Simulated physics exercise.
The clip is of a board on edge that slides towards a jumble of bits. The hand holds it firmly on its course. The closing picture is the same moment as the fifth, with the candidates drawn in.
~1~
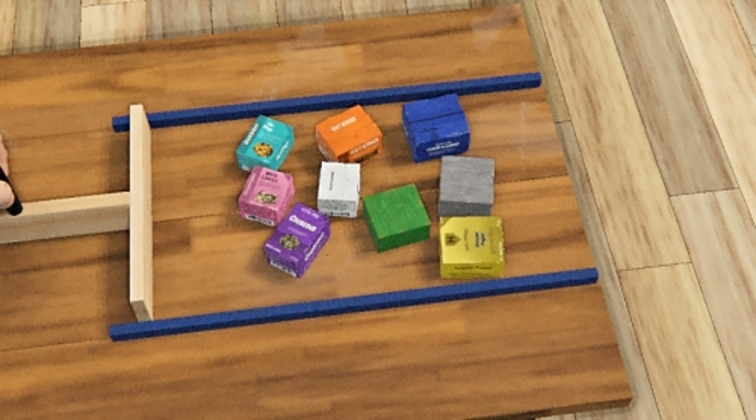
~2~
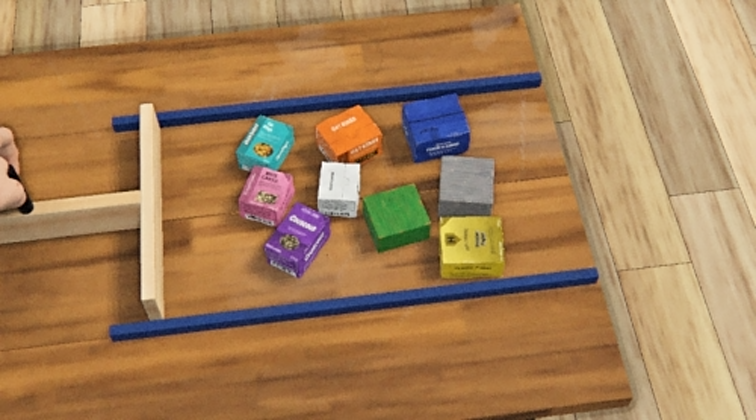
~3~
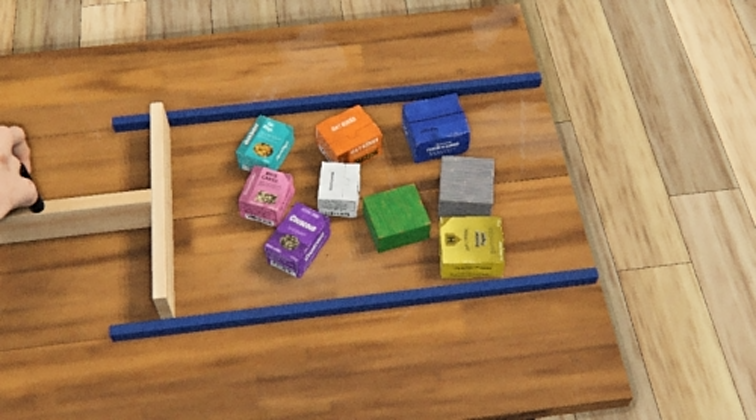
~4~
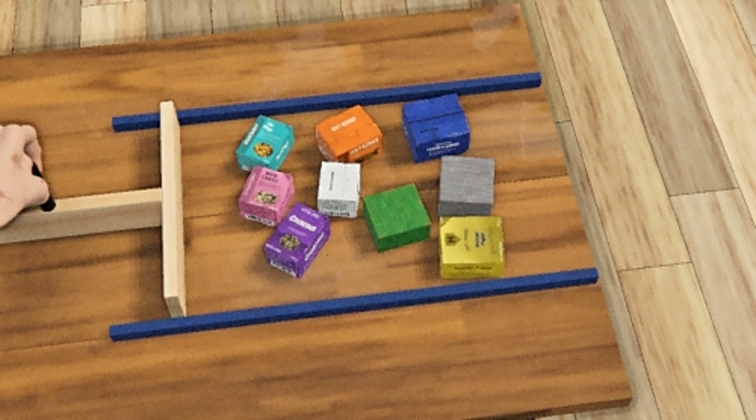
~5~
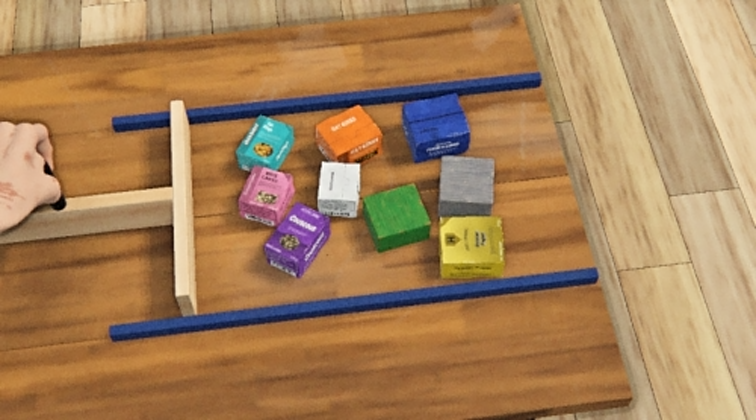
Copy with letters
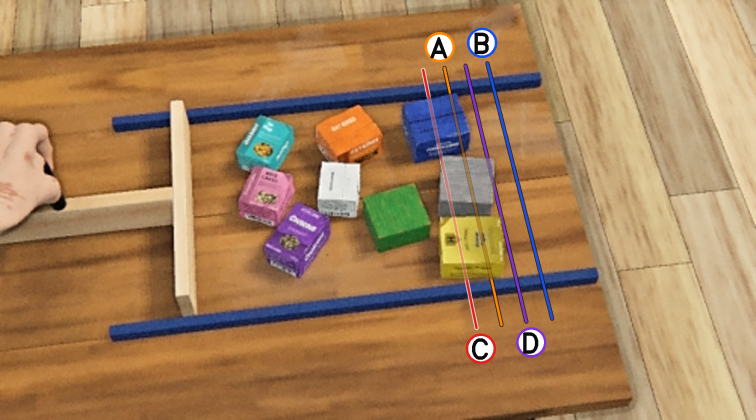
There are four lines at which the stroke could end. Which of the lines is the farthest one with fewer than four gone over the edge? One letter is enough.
As far as mark D.
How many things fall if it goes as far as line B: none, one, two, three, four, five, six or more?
By then, six or more.
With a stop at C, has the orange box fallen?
By then, no.
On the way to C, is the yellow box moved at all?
Yes.
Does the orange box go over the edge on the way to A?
By then, no.
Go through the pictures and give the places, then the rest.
In the first frame, pink box (267, 196); grey block (466, 189); orange box (349, 140).
In the second frame, board (147, 195); blue box (436, 129).
In the third frame, board (158, 194); white packet (339, 189).
In the fourth frame, board (169, 193); green block (396, 218).
In the fifth frame, board (179, 192); pink box (267, 196); grey block (466, 189); orange box (349, 140).
On the marked copy, A at (471, 186); B at (517, 180); C at (448, 188); D at (493, 183).
With D. Early on, board (293, 179); green block (411, 219); turquoise packet (315, 138).
Further on, board (406, 166); blue box (521, 117); grey block (531, 189).
At the end, board (491, 157); blue box over the edge; grey block over the edge; two fallen.
As for the rest, A is within the limit but short; B drops six; C is within the limit but short.
